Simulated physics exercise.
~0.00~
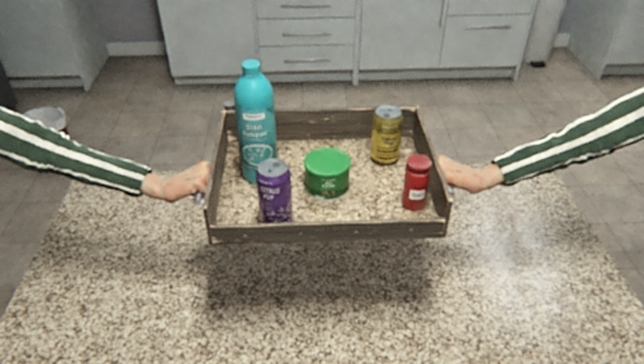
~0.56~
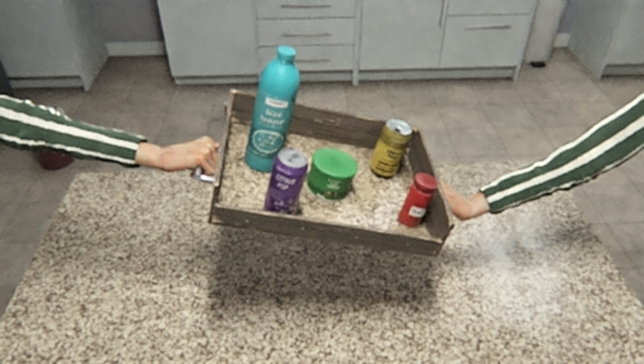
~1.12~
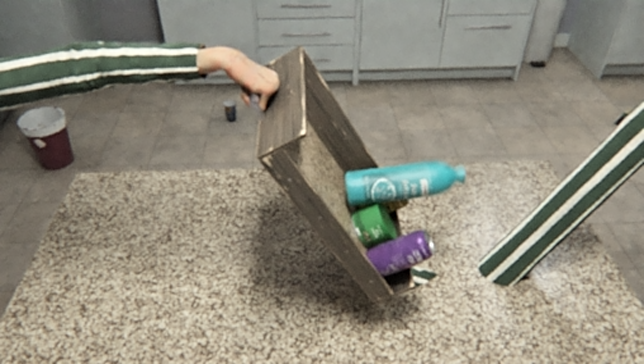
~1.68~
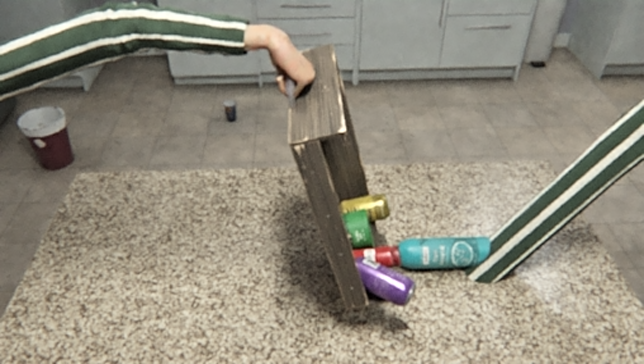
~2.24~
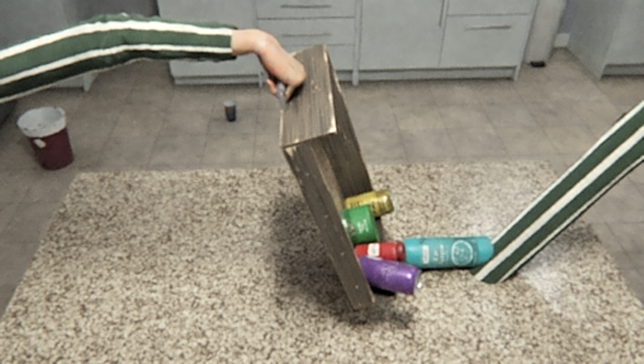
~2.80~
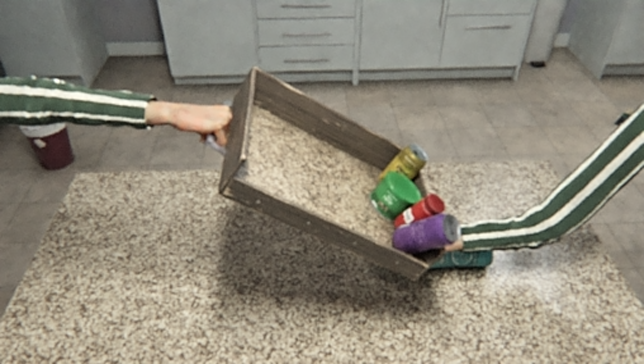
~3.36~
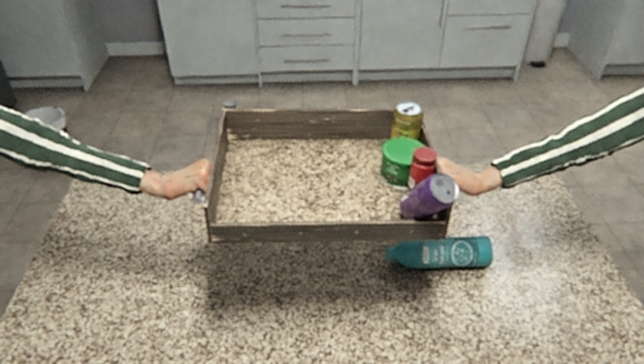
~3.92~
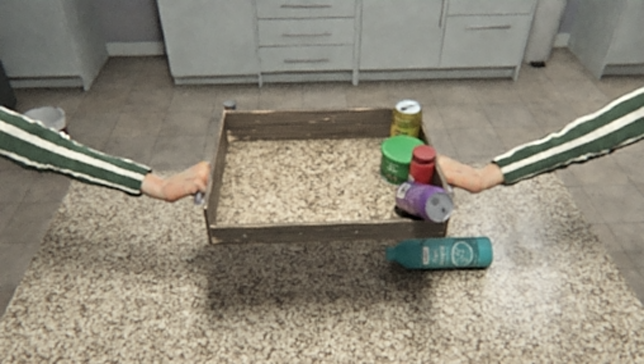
Above a speckled kitchen counter, two hands tipped an open crate steeply down to the right, and its contents slid over before it was levelled. The turquoise bottle ended up lying on the counter, while the others stayed bunched at the crate's right side.
